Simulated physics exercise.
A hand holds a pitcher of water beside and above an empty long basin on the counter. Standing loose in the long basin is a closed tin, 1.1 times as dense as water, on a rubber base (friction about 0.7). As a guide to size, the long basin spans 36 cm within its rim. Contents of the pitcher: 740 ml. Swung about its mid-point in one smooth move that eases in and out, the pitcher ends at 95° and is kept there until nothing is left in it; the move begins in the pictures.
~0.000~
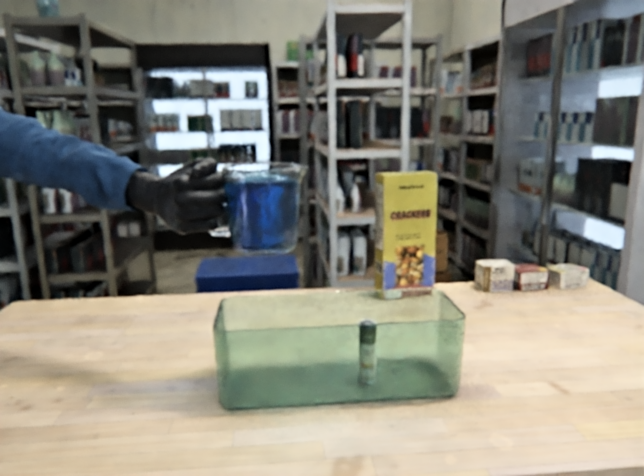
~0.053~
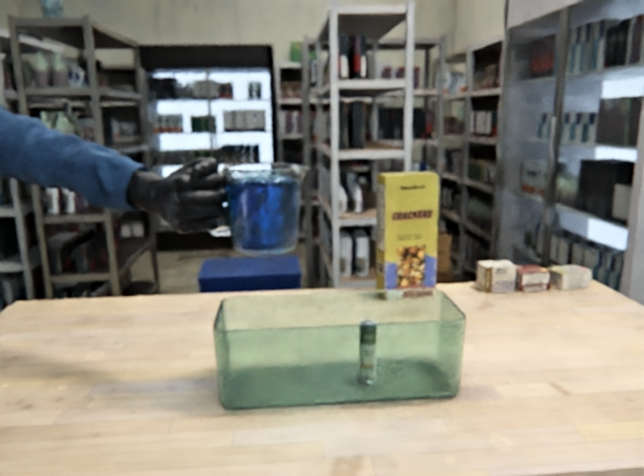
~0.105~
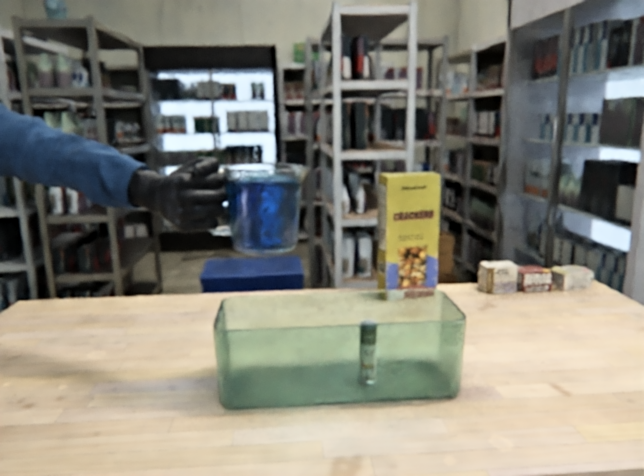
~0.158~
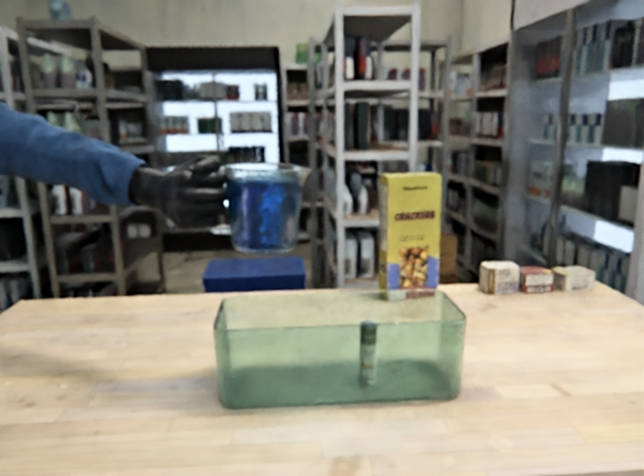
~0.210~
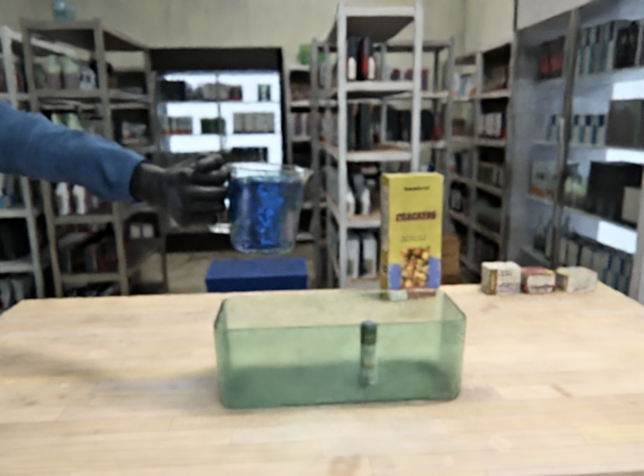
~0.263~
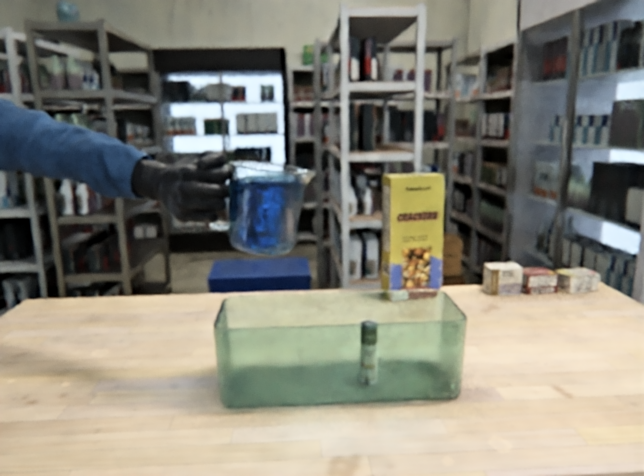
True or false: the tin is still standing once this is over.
False.
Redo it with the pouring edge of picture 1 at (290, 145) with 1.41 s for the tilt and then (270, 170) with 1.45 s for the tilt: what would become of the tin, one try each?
Trial 1 - tin tips; trial 2 - tin stays standing.
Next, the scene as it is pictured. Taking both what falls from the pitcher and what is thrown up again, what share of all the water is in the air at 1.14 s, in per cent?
Roughly 20 per cent.
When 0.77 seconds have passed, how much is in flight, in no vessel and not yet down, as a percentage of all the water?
I'd put it at about 12 percent.
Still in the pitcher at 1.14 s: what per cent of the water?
I'd say some 40 per cent remains.
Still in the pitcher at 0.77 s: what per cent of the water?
Portion remaining: Approx. 86 per cent.
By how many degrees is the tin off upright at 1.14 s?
I'd put it at close to 0 degrees off upright.
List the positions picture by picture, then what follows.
It leans 0°; its right rim is at (309, 167); the water meets the walls at (226, 180) and (299, 178); the long basin's rim runs from (217, 315) to (453, 304); the tin's top is at (367, 326), in the first frame.
It leans 0°; its right rim is at (309, 168); the water meets the walls at (227, 180) and (300, 179), in the second frame.
It leans 1°; its right rim is at (310, 168); the water meets the walls at (228, 180) and (300, 179), in the third frame.
It leans 3°; its right rim is at (312, 170); the water meets the walls at (229, 179) and (302, 179), in the fourth frame.
It leans 5°; its right rim is at (313, 171); the water meets the walls at (231, 180) and (303, 179), in the fifth frame.
It leans 8°; its right rim is at (315, 174); the water meets the walls at (232, 180) and (305, 179), in the sixth frame.
By 0.77 s the tilt is 52° and 86 per cent is still to pour; the tin stands where it began.
By 1.14 s the tilt is 85° and 39 per cent is still to pour; the tin stands where it began.
By 1.53 s the tilt is 95° and 6 per cent is still to pour; the tin leans 25°.
By 1.95 s the tilt is 95° and 1 per cent is still to pour; the tin lies on its side.
At rest the tin lies on its side.
